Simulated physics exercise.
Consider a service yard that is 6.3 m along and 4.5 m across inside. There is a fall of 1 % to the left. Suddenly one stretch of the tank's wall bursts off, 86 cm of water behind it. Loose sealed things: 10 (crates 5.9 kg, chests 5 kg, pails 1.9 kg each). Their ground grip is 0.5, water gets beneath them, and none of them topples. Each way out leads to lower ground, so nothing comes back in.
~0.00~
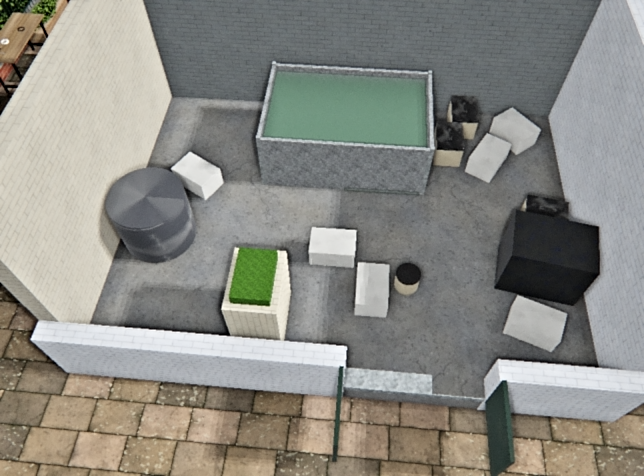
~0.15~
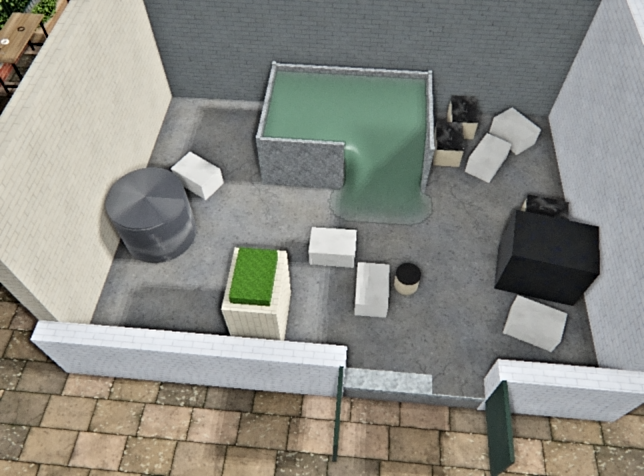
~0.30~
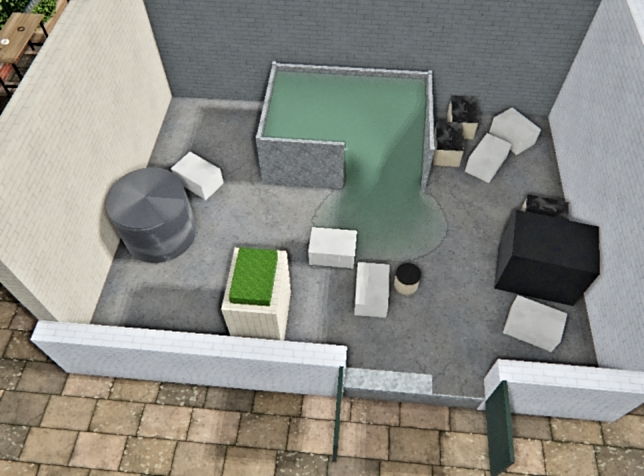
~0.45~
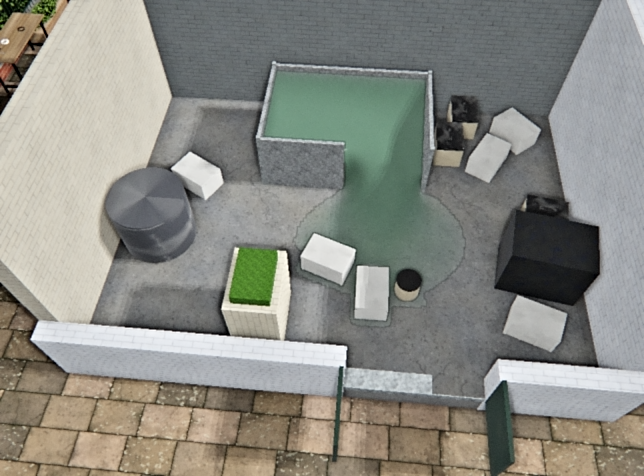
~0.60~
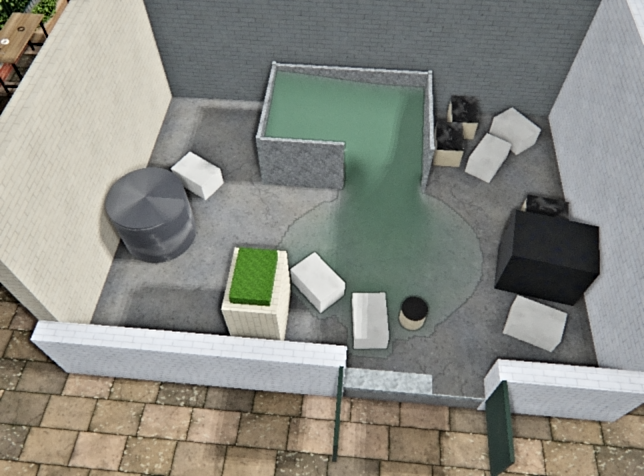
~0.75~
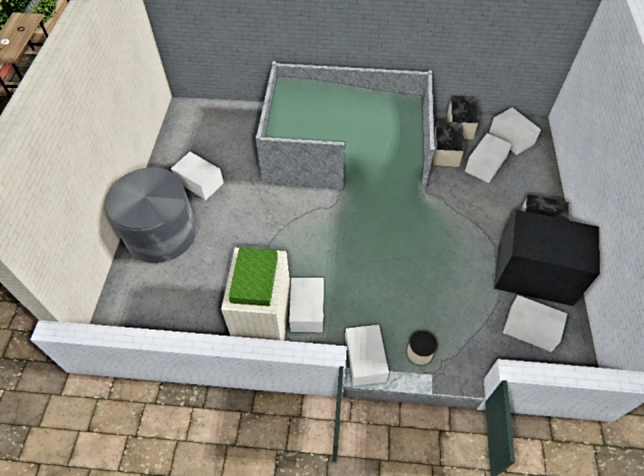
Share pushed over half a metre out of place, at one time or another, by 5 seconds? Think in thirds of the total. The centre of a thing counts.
My answer: One to two thirds of the total.
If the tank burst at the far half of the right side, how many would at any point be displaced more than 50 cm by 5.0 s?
9.
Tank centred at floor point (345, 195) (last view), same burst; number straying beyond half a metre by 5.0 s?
Count: 4.
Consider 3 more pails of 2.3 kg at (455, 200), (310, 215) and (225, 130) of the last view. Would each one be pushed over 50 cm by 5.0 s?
Check, in order - not exceeded, not exceeded, not exceeded.
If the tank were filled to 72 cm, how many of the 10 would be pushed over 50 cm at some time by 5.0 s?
That would give 5.
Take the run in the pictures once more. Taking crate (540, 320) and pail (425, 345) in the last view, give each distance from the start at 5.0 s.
Taking them in order: 60 cm and gone out.
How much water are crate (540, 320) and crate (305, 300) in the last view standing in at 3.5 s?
Around 12 cm and 20 cm.
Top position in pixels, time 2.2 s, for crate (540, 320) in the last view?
Position: Approx. (565, 307).
After 1.1 s 3 of 10 are over 50 cm from their spots; 1 afloat.
After 2.2 s 3 of 10 are over 50 cm from their spots; 1 afloat.
After 3.5 s 4 of 10 are over 50 cm from their spots; 3 afloat.
After 5.0 s 5 of 10 are over 50 cm from their spots, and 5 have been at some point; 4 afloat.
